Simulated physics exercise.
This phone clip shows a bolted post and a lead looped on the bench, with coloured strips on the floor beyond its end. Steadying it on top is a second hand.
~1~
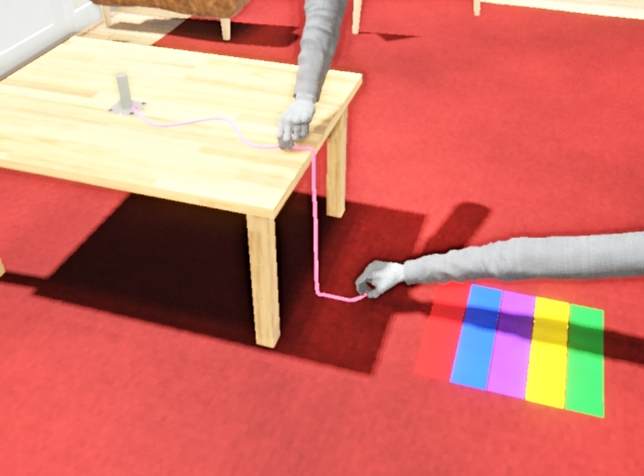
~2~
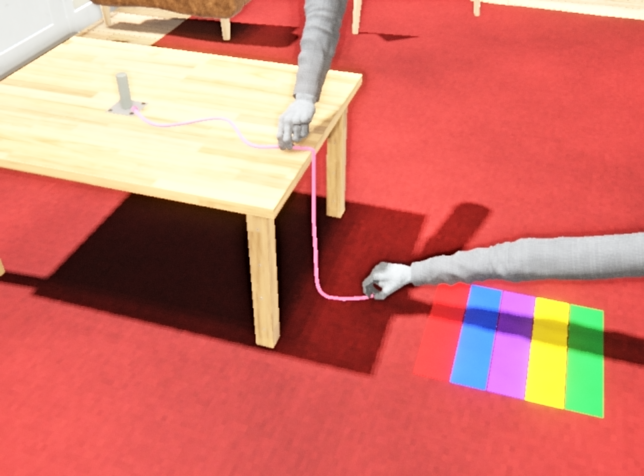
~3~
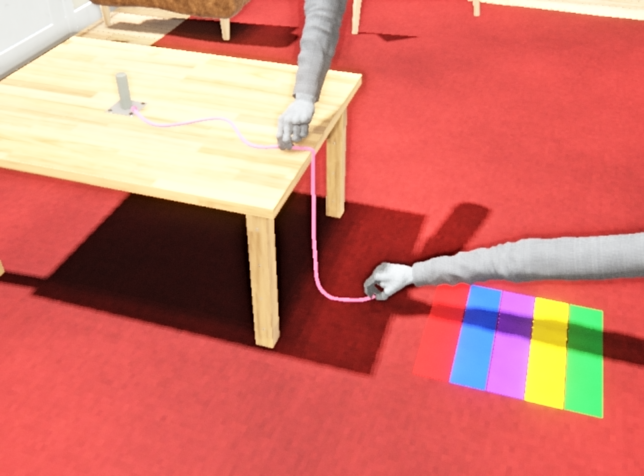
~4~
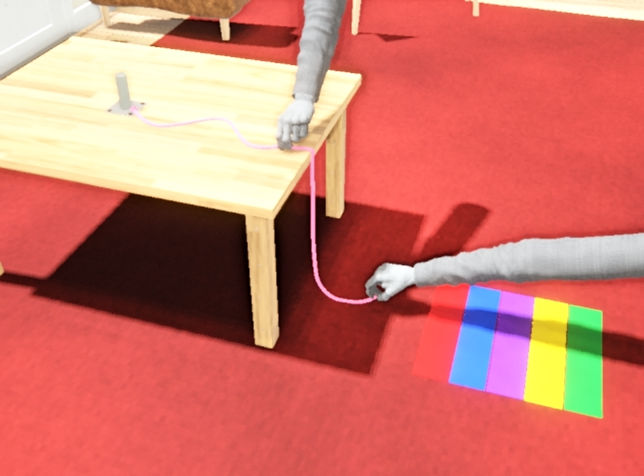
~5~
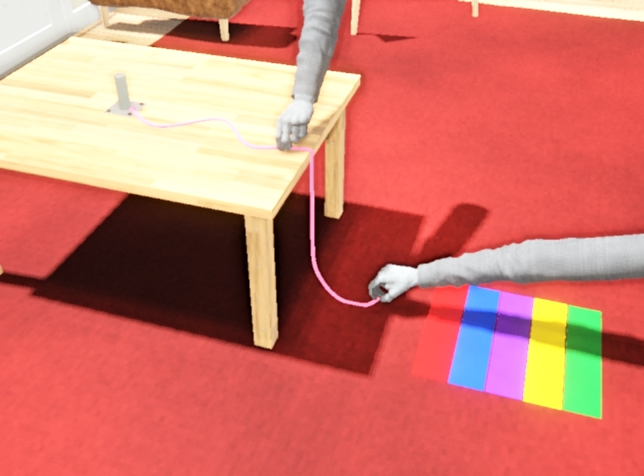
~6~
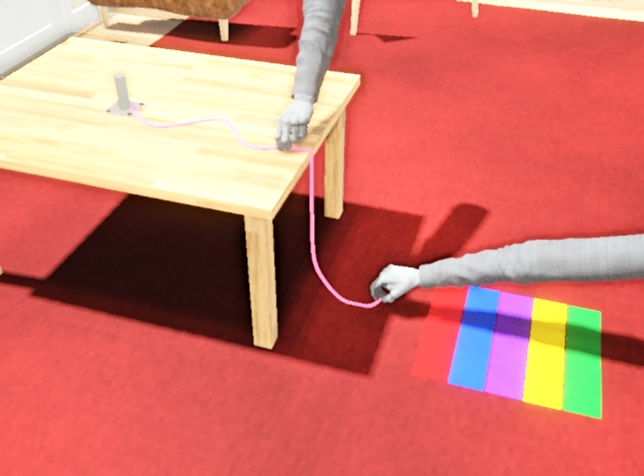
A hand near the floor draws the pink lead's end slightly right toward coloured strips.
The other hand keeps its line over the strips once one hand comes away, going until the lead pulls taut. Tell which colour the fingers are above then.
They are above purple.
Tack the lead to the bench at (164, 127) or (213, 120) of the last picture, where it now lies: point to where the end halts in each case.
It ends up at (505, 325) the first time and at (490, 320) the second time.
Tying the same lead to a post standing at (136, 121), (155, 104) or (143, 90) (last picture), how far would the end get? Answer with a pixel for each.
First try about (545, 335), second about (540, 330), third about (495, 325).
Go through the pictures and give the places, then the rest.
End (366, 294); red (436, 358); blue (472, 366); purple (508, 374); yellow (546, 383); green (585, 392), in the first picture.
End (373, 296); lead through (148, 122) (217, 119) (255, 146) (313, 169) (314, 231) (318, 287), in the second picture.
End (374, 296), in the third picture.
End (376, 297); lead through (147, 122) (216, 119) (254, 147) (313, 169) (313, 231) (321, 287), in the fourth picture.
End (379, 298), in the fifth picture.
End (380, 299); lead through (146, 123) (215, 119) (253, 147) (312, 170) (312, 232) (329, 287), in the sixth picture.
Soon after, end near (453, 314); over red.
After that, end near (491, 322); over blue.
At the stop, end near (514, 327); over purple. It gets as far as the purple strip.
